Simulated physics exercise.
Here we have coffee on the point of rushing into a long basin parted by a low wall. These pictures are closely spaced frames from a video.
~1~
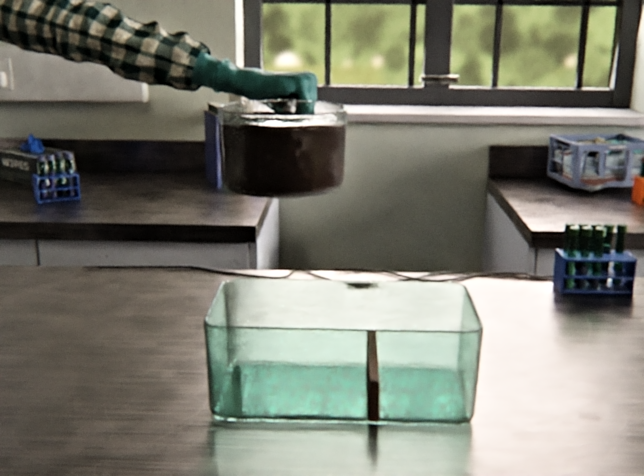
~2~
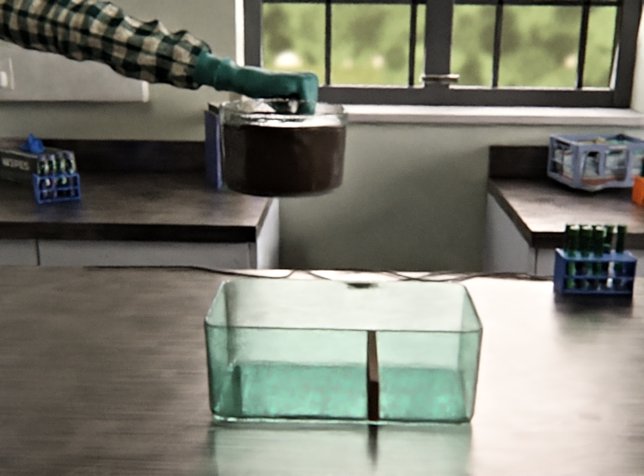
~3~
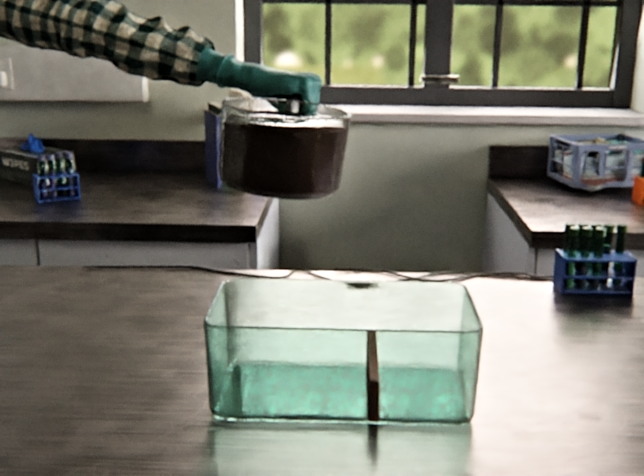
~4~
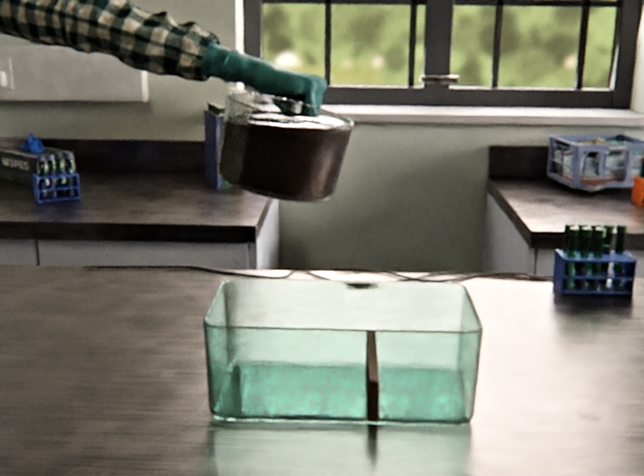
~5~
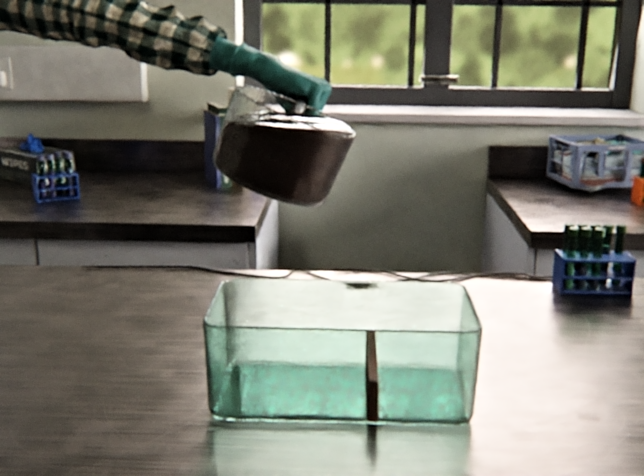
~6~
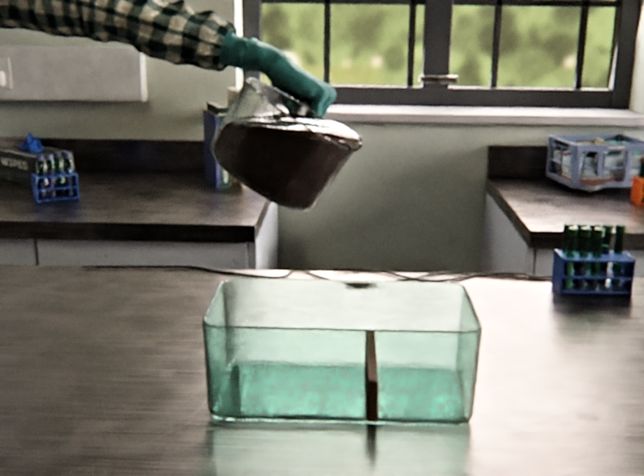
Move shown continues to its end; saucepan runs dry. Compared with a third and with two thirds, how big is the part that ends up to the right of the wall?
It is bigger than two thirds.
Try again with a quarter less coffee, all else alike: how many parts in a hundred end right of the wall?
About 80 %.
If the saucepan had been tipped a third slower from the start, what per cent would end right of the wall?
It comes to 80 per cent or so.
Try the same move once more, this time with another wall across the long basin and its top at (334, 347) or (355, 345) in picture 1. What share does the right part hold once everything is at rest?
85 % and 85 %, roughly.
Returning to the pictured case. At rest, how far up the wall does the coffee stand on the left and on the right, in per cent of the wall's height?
I get 20 % for the left and 100 % for the right.
A moment on, the saucepan is tipped on its side and 42 per cent is still to pour, 0 is left of the wall and 12 right of it.
Next, the saucepan is tipped on its side and 12 per cent is still to pour, 2 is left of the wall and 63 right of it.
Then the saucepan is tipped on its side and 4 per cent is still to pour, 9 is left of the wall and 72 right of it.
Later the saucepan is tipped on its side and 1 per cent is still to pour, 14 is left of the wall and 77 right of it.
At rest 20 per cent lies left of the wall, 74 right of it and 6 outside.
